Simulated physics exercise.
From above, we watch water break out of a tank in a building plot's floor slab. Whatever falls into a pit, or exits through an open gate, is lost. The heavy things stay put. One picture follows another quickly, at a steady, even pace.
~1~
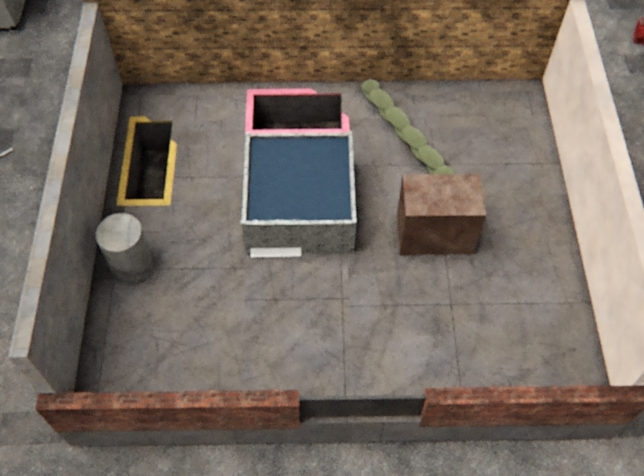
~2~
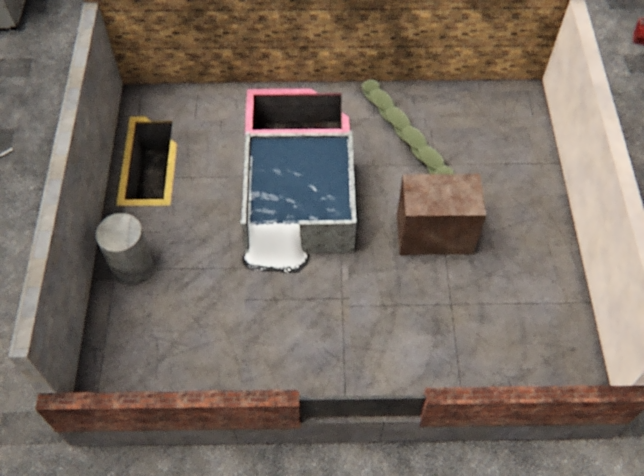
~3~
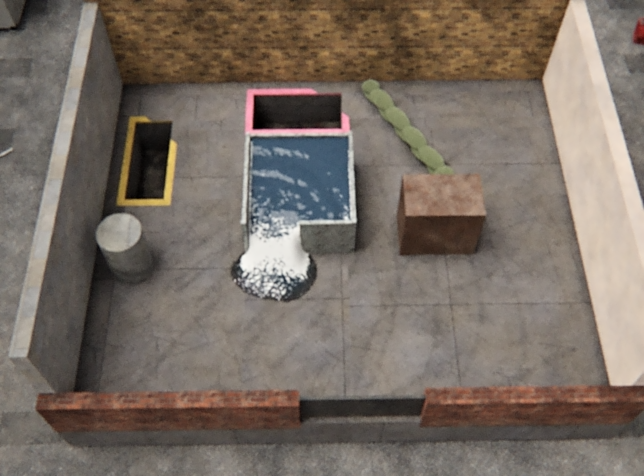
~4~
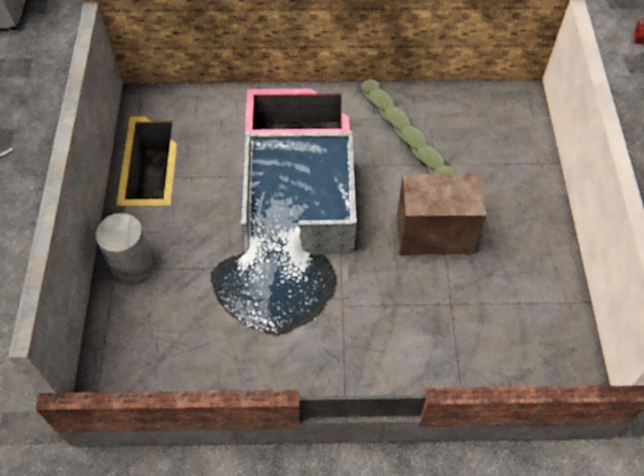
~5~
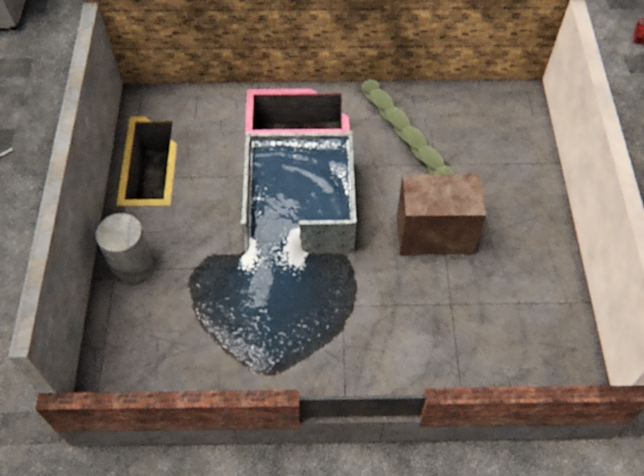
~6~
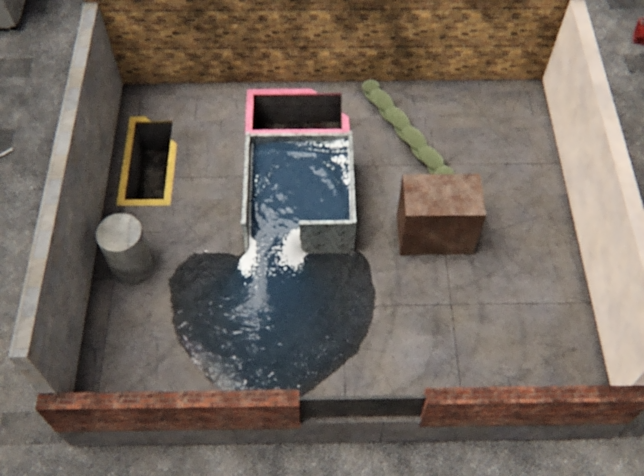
Water burst from the front left of a square tank in a walled yard, foaming through the gap and spreading across the grey floor in a widening dark pool that neared the low brick wall.
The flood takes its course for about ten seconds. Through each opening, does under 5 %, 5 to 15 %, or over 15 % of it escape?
My prediction: The gate accounts for a negligible part - below five per cent; the pink pit accounts for a negligible part - below five per cent; the yellow pit accounts for a medium-sized part - five to fifteen per cent.
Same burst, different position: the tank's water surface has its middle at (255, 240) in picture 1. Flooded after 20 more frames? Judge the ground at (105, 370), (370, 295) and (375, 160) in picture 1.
In sequence: Inundated, next inundated, then unflooded.
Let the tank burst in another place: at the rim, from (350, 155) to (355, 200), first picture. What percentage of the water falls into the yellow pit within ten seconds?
Approximate share, yellow: 0 in a hundred.
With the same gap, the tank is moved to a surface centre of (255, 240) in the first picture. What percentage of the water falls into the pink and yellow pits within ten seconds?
I'd say pink gets 2 % and yellow gets 20 %.
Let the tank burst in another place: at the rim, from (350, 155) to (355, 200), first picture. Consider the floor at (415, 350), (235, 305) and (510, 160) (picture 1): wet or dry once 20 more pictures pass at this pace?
Taking them in order, I'd say swamped, not reached and swamped.
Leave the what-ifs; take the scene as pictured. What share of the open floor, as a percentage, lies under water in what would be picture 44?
Roughly 65 per cent.
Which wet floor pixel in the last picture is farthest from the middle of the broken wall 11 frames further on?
Somewhere around (538, 404).
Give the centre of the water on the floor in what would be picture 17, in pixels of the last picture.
Close to (272, 285).
A moment on, water covers 25 % of the floor; the gate 0 %, the pink pit 0 %, the yellow pit 0 %.
Next, water covers 25 % of the floor; the gate 0 %, the pink pit 0 %, the yellow pit 0 %.
Then, water covers 40 % of the floor; the gate 0 %, the pink pit 0 %, the yellow pit 0 %.
Later, water covers 65 % of the floor; the gate 0 %, the pink pit 0 %, the yellow pit 4 %.
In the end, water covers 85 % of the floor; the gate 0 %, the pink pit 1 %, the yellow pit 11 %.
